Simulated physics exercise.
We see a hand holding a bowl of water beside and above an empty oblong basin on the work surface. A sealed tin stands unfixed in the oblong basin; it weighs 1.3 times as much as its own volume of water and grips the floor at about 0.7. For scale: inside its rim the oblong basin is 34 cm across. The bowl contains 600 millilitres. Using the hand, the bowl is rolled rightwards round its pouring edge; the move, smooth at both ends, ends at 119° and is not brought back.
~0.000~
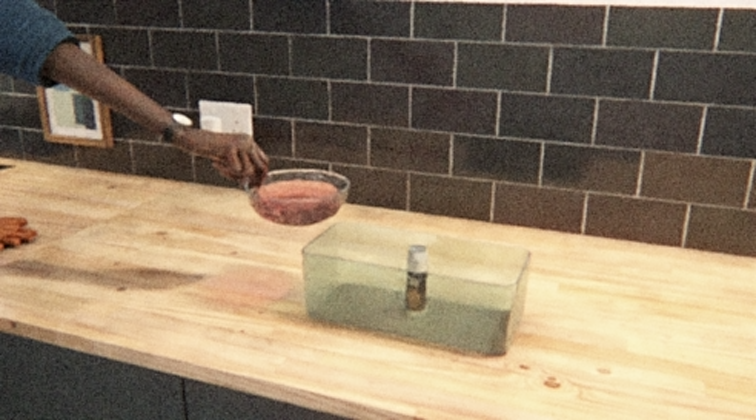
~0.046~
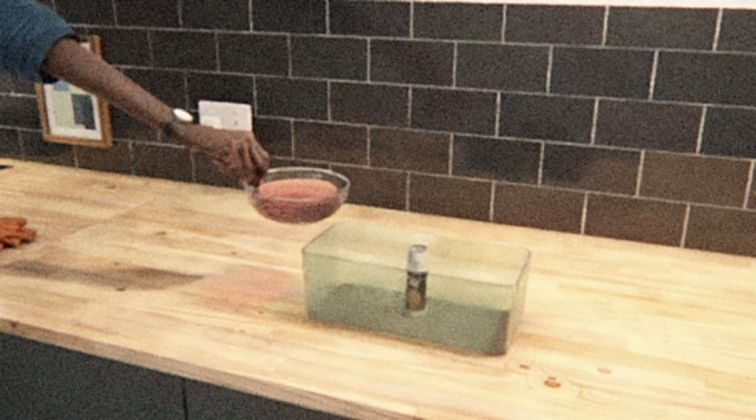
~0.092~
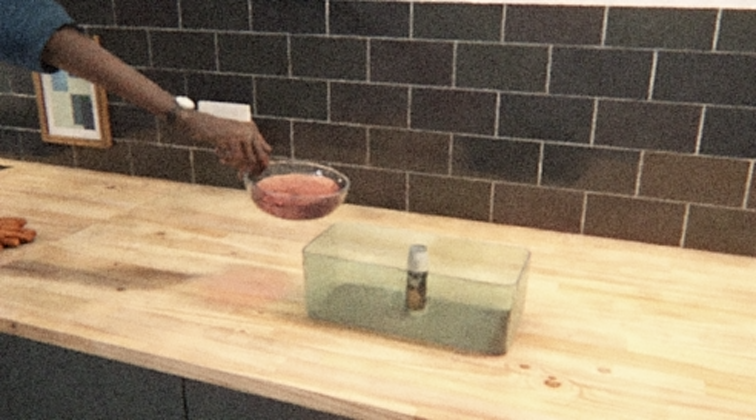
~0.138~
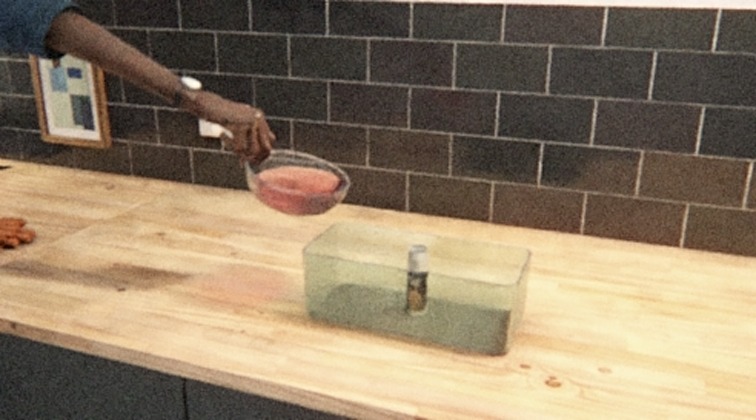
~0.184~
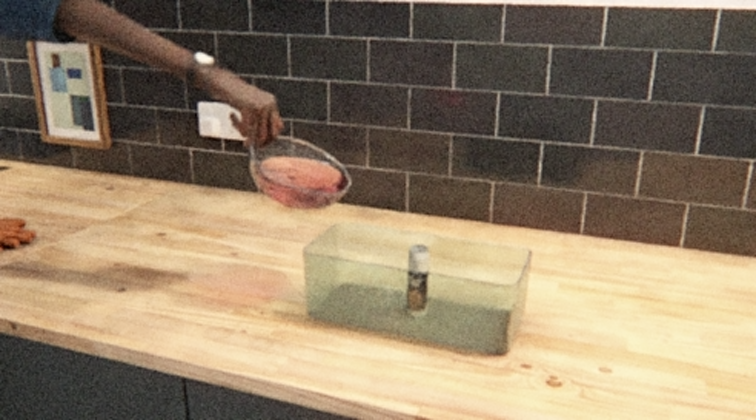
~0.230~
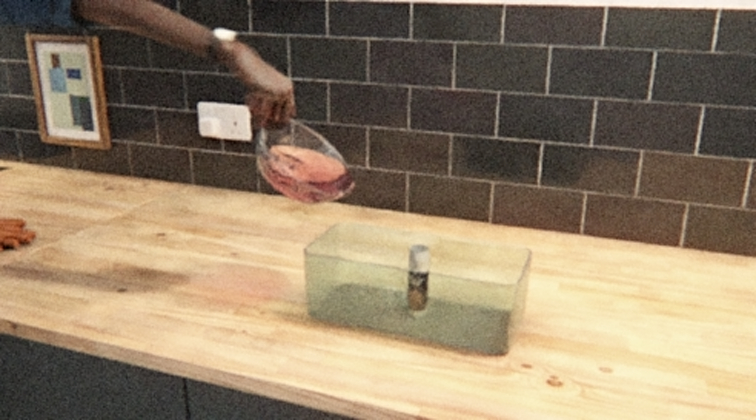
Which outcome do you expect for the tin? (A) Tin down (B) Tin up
A, tin down.
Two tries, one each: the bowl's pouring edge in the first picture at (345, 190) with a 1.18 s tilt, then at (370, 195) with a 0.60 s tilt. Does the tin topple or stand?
Trial 1 - tin stays standing; trial 2 - tin stays standing.
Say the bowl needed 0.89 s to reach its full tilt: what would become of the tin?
Then the tin tumbles.
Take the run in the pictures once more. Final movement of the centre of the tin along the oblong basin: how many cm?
In the end the tin's centre has shifted about 7.5 centimetres.
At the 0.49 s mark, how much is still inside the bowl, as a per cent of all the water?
3 %.
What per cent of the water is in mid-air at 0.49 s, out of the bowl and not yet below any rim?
Estimate: About 62 % of all of it.
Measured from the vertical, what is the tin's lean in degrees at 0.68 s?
Looks like some 35 degrees from vertical upright.
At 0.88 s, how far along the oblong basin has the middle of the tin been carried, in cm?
The tin has gone some 7 cm.
By 0.49 s the tilt is 110° and 3 per cent is still to pour; the tin stands where it began.
By 0.68 s the tilt is 119° and 0 per cent is still to pour; the tin leans 33°.
By 0.88 s the tilt is 119° and 0 per cent is still to pour; the tin lies on its side.
By 1.10 s the tilt is 119° and 0 per cent is still to pour; the tin lies on its side.
At rest the tin lies on its side.
